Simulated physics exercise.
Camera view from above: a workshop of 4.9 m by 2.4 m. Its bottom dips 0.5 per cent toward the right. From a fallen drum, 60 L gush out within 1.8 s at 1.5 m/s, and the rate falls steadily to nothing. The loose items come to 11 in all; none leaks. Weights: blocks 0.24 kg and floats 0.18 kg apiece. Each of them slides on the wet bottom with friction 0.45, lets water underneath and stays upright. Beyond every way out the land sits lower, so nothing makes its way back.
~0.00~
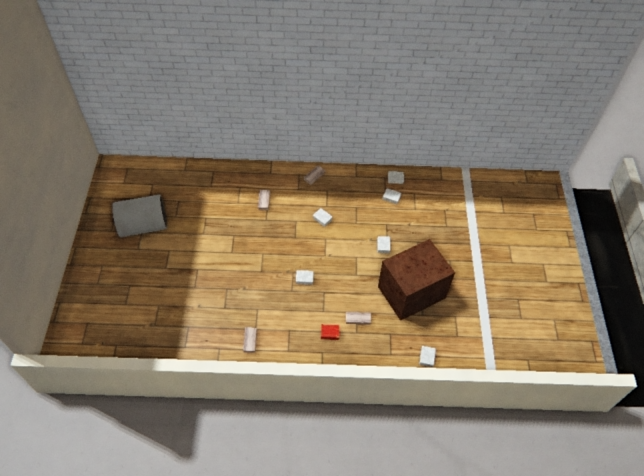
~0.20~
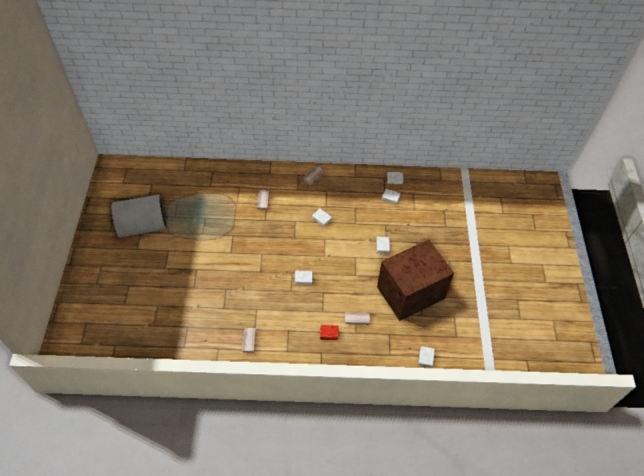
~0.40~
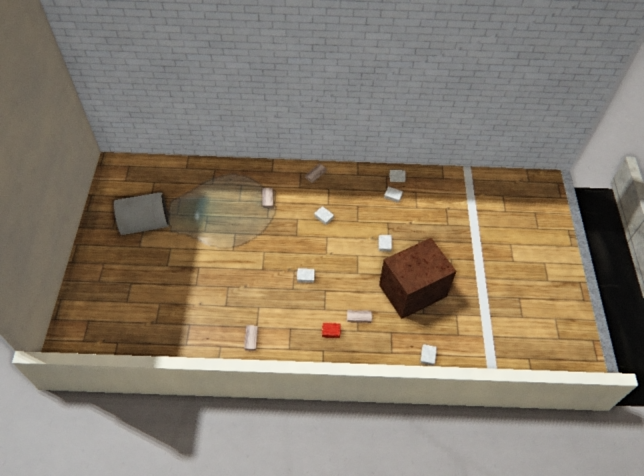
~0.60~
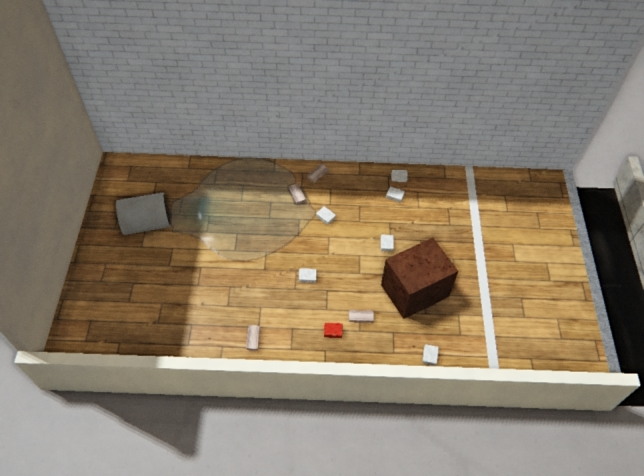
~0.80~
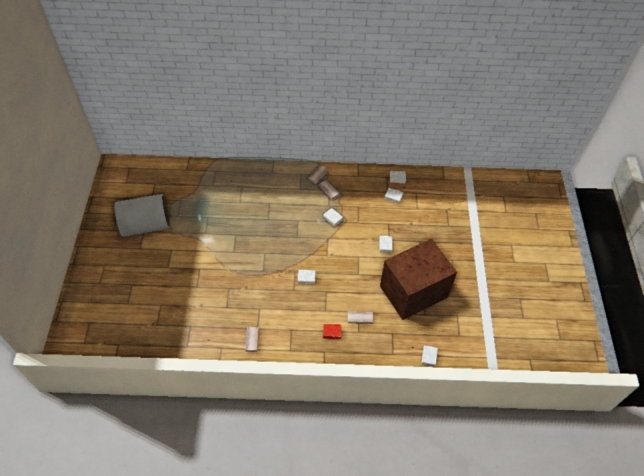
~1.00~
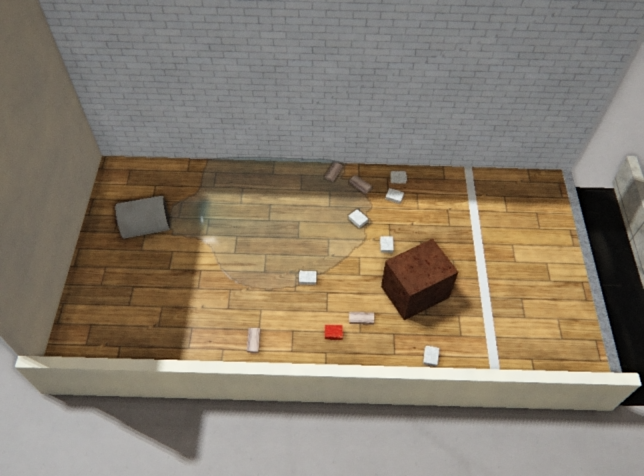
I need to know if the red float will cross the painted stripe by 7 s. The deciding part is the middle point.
I expect it to stay behind the mark.
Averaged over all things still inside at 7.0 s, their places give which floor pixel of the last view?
(391, 337).
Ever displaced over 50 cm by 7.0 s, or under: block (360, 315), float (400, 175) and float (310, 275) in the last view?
Listed order: Below the mark, above the mark and above the mark.
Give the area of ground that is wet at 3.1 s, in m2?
Some 3.5 m2 of it.
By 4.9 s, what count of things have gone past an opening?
By that point, 5.
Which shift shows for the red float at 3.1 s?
About 10 cm by then.
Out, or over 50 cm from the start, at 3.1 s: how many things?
By then the count is 7.
After 1.4 s the red float is near (334, 331), 0.0 m from its start, aground; 0 of 11 are over the mark; 1 afloat.
After 3.1 s the red float is near (337, 343), 0.1 m from its start, aground; 6 of 11 are over the mark; 2 afloat.
After 4.9 s the red float is near (337, 343), 0.1 m from its start, aground; 6 of 11 are over the mark; 0 afloat.
After 7.0 s the red float is near (337, 343), 0.1 m from its start, aground; 6 of 11 are over the mark; 0 afloat.
